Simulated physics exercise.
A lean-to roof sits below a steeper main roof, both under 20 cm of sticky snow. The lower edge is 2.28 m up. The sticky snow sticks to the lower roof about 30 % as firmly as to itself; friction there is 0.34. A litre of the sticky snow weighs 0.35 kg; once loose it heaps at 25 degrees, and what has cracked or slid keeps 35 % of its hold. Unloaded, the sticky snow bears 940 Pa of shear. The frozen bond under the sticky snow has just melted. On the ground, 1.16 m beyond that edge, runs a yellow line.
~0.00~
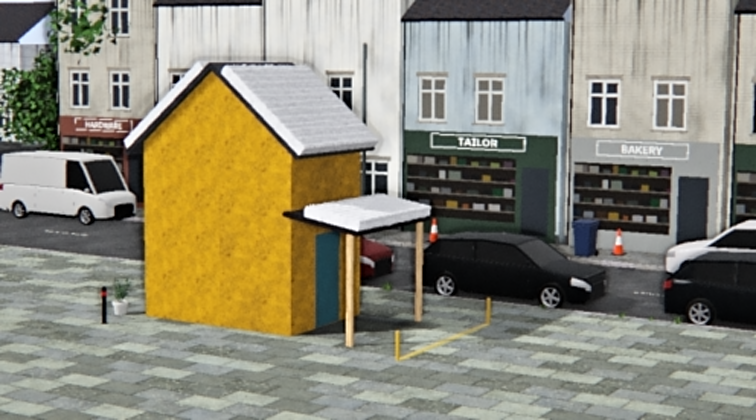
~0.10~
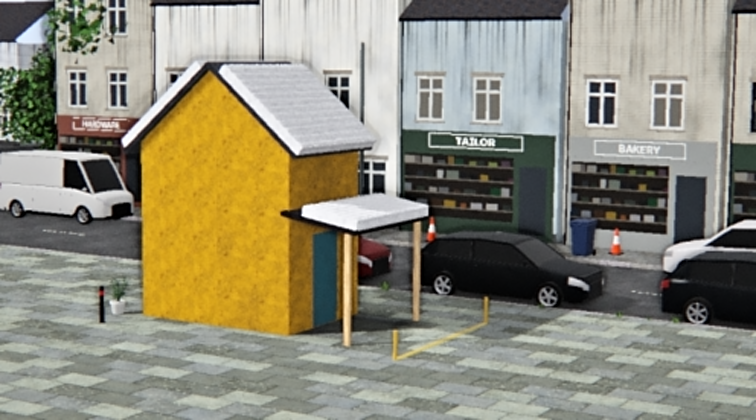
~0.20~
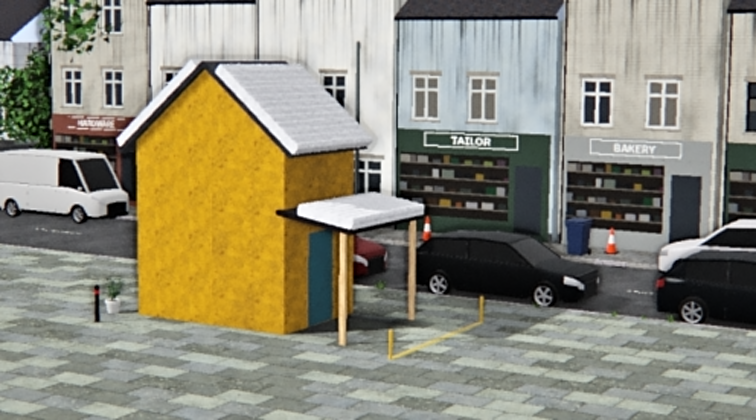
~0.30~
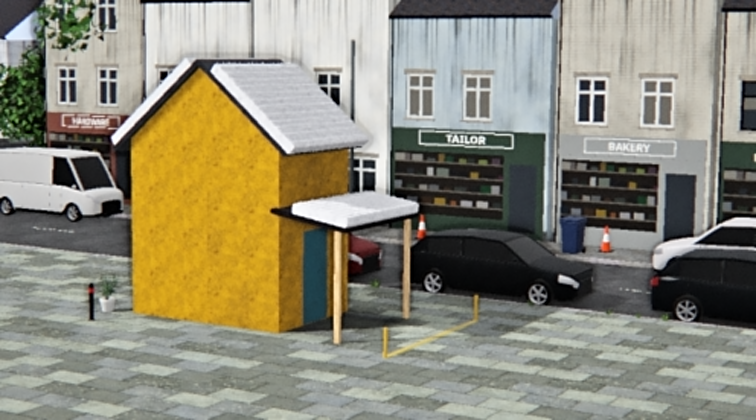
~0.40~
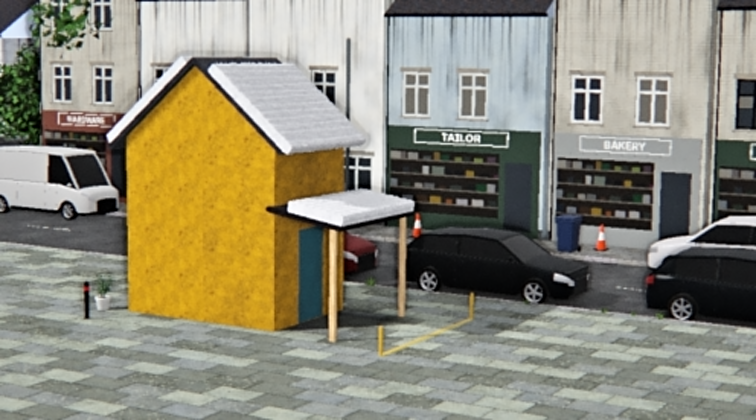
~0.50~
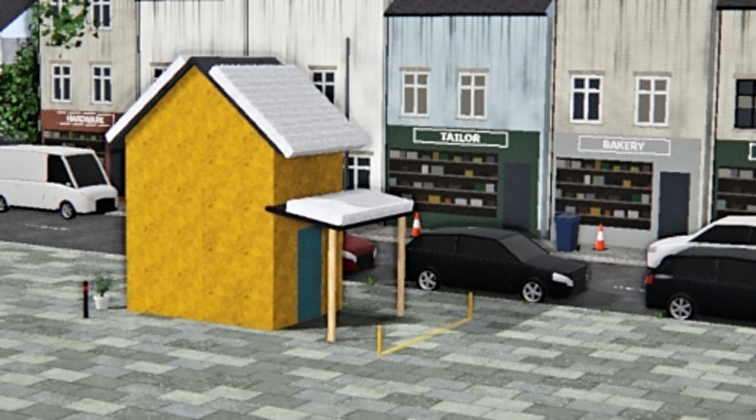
A small yellow building with a snow-covered steep roof and a lower snowy lean-to on wooden posts stands on grey paving, seen from slightly above. Behind it are a white van at left, dark cars at right, a green tailor's front, a grey bakery and orange cones, with a yellow line in front. The view drifts slightly, shifting everything left, while the lean-to's snow slips very slightly outward in one piece.
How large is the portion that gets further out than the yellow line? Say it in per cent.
It comes to some 12 %.
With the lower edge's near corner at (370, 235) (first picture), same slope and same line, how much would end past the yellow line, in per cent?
In that case some 2 per cent.
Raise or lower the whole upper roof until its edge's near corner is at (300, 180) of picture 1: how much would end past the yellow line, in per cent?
In that case some 0 per cent.
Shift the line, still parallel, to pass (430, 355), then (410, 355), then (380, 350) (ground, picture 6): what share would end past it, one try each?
In turn about 0 %, 4 %, 20 %.
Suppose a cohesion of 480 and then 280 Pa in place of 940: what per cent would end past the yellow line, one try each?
In that order: 35 %, 45 %.
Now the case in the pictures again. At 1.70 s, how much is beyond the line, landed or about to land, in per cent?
About 0 %.
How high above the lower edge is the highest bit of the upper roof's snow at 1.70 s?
About 1.3 m.
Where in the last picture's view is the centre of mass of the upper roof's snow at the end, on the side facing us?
At about (351, 280).
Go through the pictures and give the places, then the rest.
Leading edge of the sticky snow at (300, 145), in the first frame.
Leading edge of the sticky snow at (298, 144), its middle shifted 7 mm, in the second frame.
Leading edge of the sticky snow at (294, 144), its middle shifted 2.8 cm, 1 % of it past the upper edge, in one piece, in the third frame.
Leading edge of the sticky snow at (290, 143), its middle shifted 6.4 cm, 3 % of it past the upper edge, in one piece, in the fourth frame.
Leading edge of the sticky snow at (287, 142), its middle shifted 12 cm, 5 % of it past the upper edge, in one piece, in the fifth frame.
Leading edge of the sticky snow at (289, 150), its middle shifted 19 cm, 8 % of it past the upper edge, in one piece, in the sixth frame.
After 1.05 s, none is below the lower edge and 0 % is past the line.
After 1.70 s, none is below the lower edge and 0 % is past the line.
After 2.35 s, 26 % is below the lower edge and 0 % is past the line.
After 3.00 s, 47 % is below the lower edge and 11 % is past the line.
After 3.80 s, at the end, 47 % is below the lower edge and 12 % is past the line.
